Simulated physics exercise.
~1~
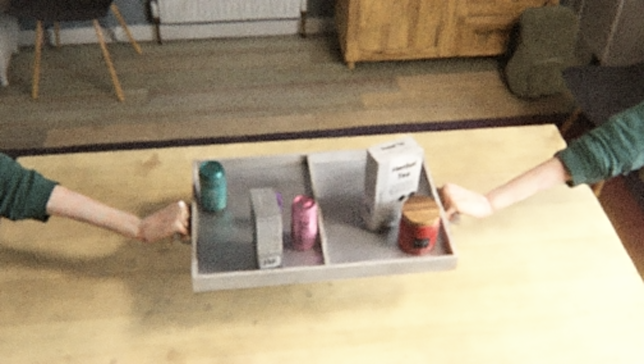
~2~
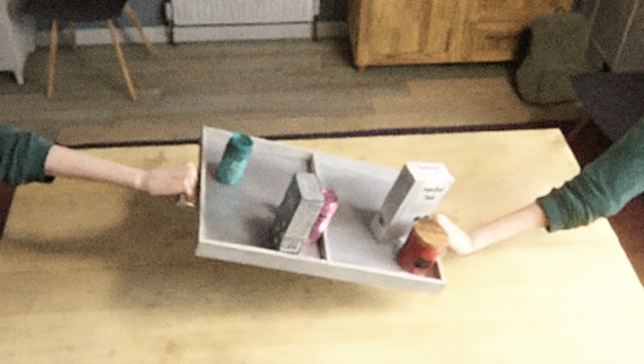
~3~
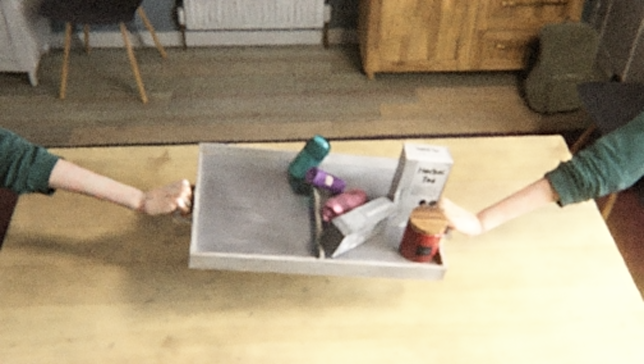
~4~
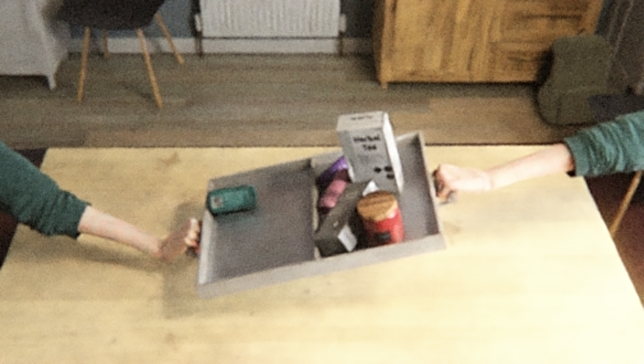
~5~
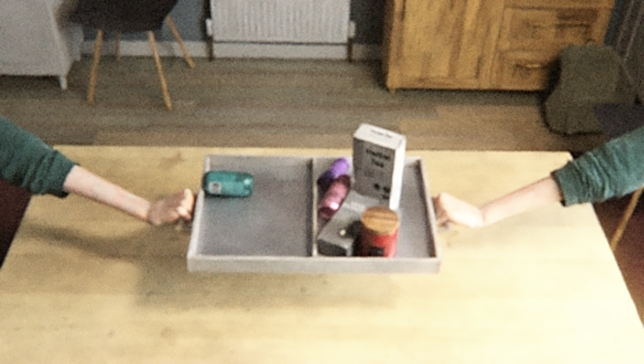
A tray held by two hands over a table dipped to the right, then to the left, and levelled, its cans and cartons sliding and tumbling until several lay on their sides, while the red jar and white packet finished upright.
